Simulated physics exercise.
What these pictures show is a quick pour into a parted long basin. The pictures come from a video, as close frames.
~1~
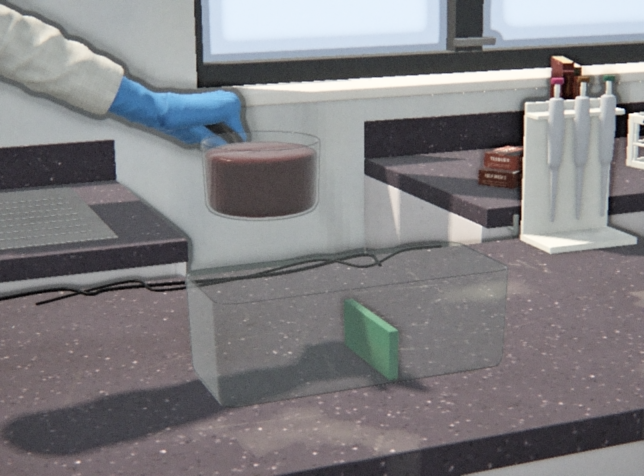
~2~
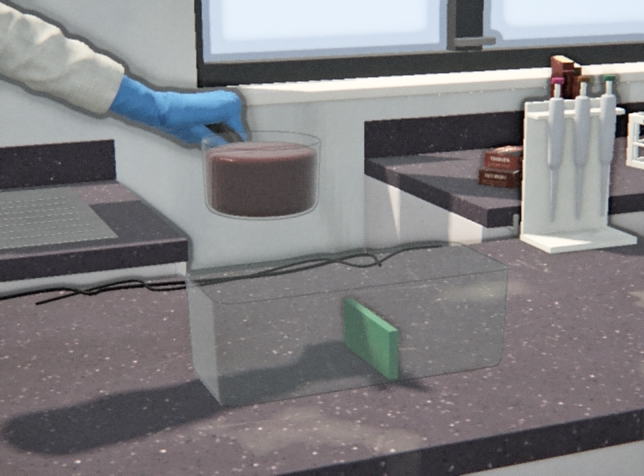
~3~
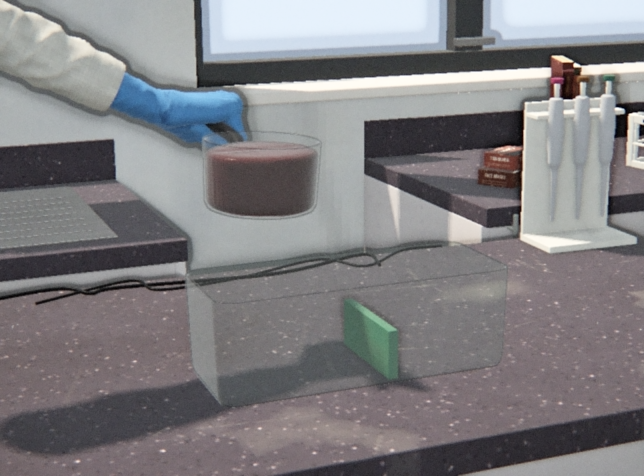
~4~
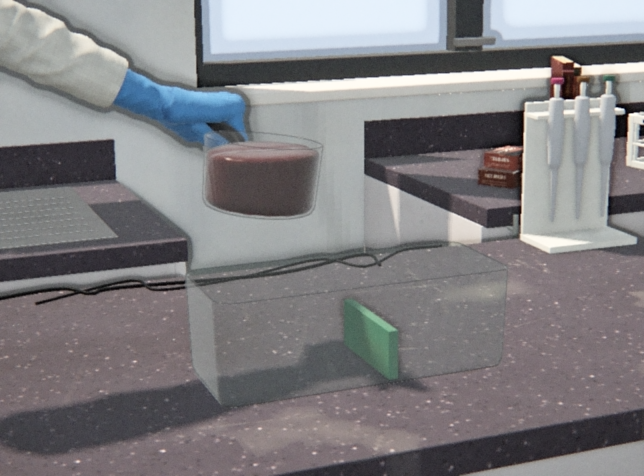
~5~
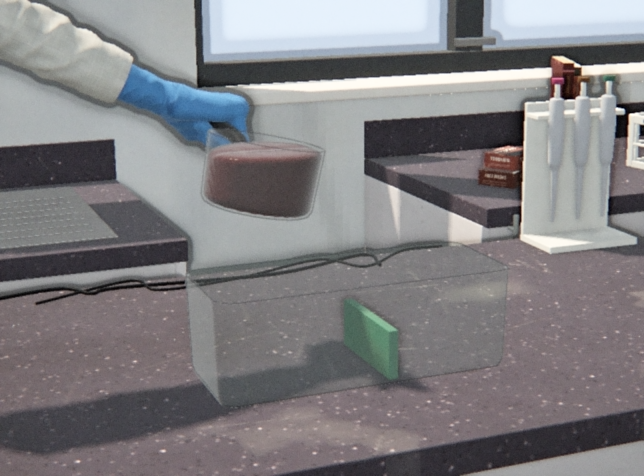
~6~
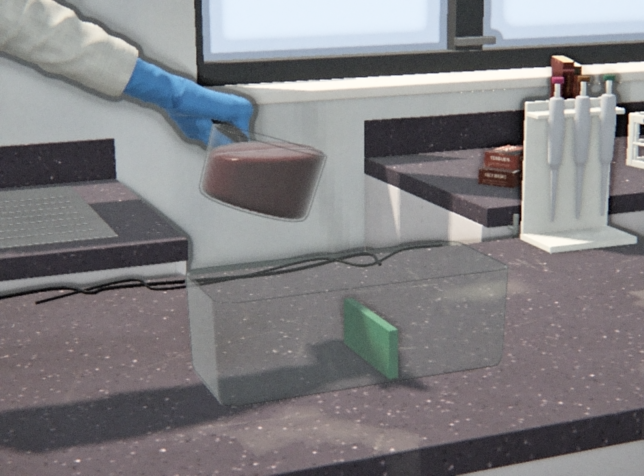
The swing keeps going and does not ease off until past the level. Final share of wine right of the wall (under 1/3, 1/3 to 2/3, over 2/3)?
1/3 to 2/3.
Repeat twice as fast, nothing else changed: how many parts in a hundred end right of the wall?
I'd say roughly 25 in every hundred ends up there.
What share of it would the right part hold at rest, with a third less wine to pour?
20 per cent.
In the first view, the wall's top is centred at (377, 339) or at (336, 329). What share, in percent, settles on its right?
45 % and 80 %, roughly.
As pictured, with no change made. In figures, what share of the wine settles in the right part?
About 50 per cent.
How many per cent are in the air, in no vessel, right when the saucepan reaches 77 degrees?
30 in a hundred.
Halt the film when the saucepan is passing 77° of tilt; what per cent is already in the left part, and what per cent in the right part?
Left side 5 in a hundred, right side 20 in a hundred.
A moment on, the saucepan is tipped on its side and 44 per cent is still to pour, 6 is left of the wall and 20 right of it.
Next, the saucepan is tipped right over and 4 per cent is still to pour, 42 is left of the wall and 48 right of it.
Then the saucepan is tipped right over and 0 per cent is still to pour, 51 is left of the wall and 48 right of it.
Later the saucepan is tipped right over and 0 per cent is still to pour, 51 is left of the wall and 48 right of it.
In the end 51 per cent lies left of the wall, 48 right of it and 1 outside.
